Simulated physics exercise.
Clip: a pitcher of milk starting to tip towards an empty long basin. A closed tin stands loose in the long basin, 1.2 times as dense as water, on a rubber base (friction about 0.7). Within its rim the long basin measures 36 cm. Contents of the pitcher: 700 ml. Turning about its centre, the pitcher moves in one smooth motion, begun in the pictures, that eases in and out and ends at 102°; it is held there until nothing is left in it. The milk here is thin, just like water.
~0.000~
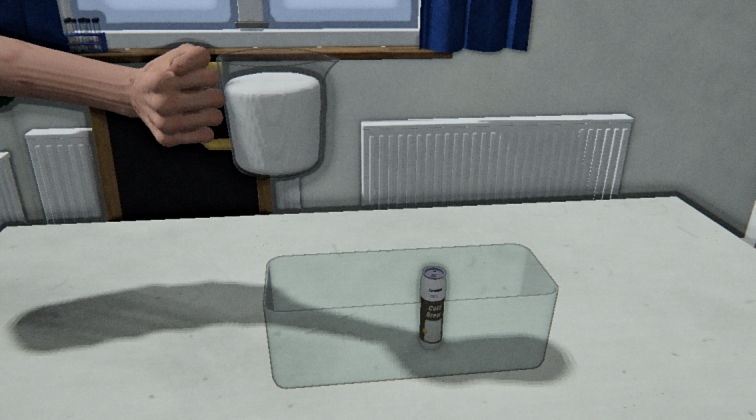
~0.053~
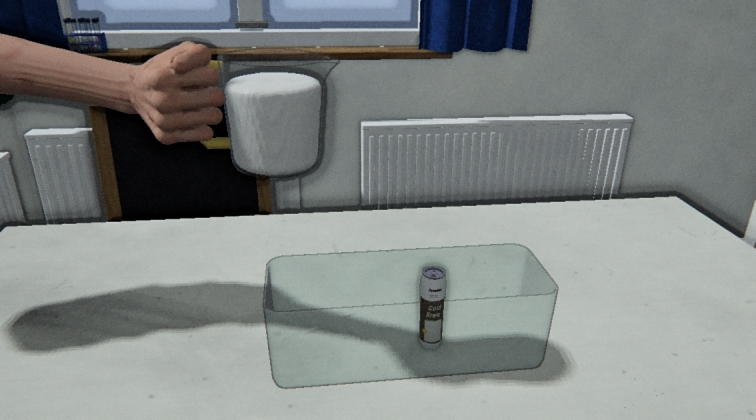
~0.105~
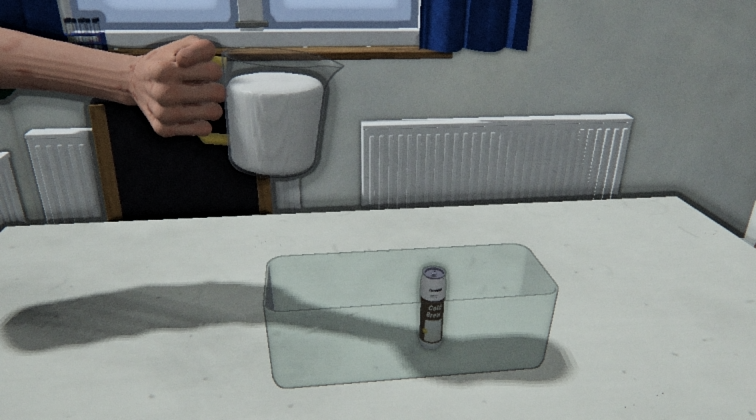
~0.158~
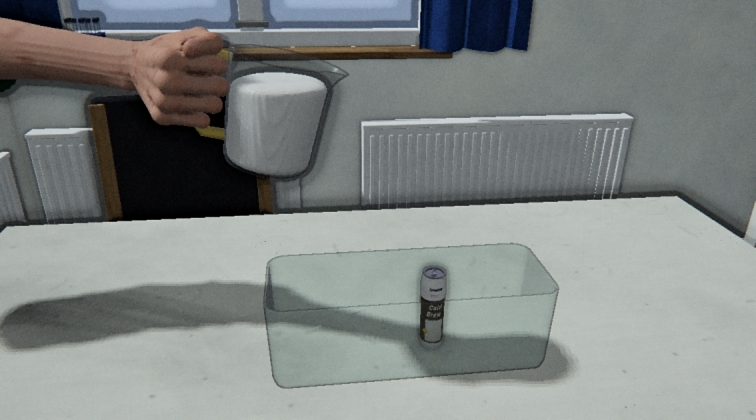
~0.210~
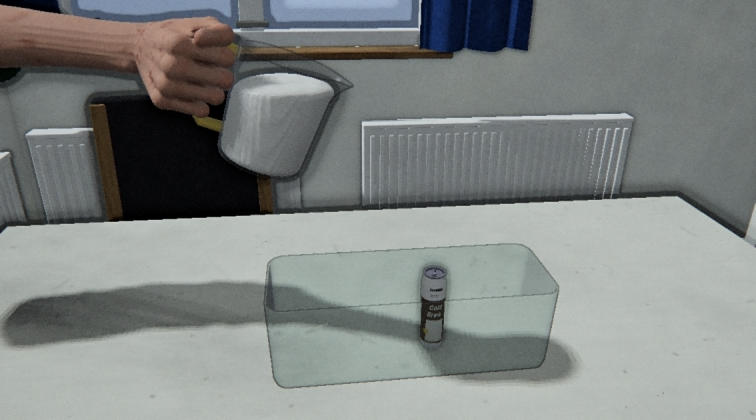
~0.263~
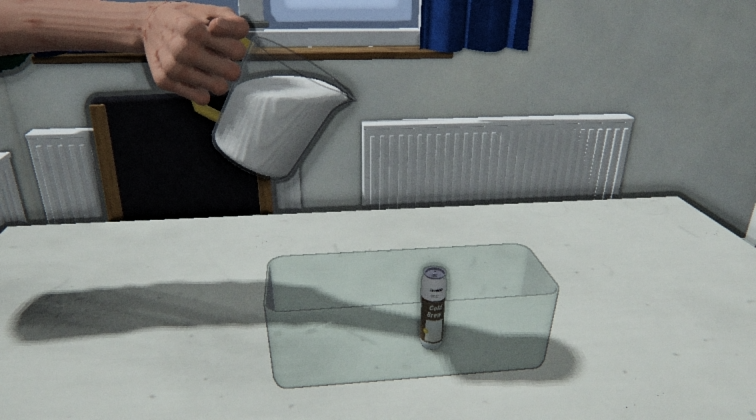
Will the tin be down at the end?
I expect it will tip over.
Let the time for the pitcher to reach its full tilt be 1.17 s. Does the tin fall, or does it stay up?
The tin topples.
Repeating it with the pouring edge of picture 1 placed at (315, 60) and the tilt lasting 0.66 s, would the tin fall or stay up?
After that, the tin stays vertical.
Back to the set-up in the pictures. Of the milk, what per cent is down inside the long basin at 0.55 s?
Some 5 per cent.
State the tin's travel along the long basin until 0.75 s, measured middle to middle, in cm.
Near 2 cm.
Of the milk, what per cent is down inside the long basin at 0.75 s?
Around 54 parts in a hundred.
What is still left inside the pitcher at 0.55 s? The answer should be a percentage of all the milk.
62 %.
By 0.55 s the tilt is 89° and 63 per cent is still to pour; the tin stands where it began.
By 0.75 s the tilt is 102° and 17 per cent is still to pour; the tin leans 8°.
By 0.97 s the tilt is 102° and 3 per cent is still to pour; the tin leans 54°.
By 1.21 s the tilt is 102° and 0 per cent is still to pour; the tin lies on its side.
At rest the tin lies on its side.
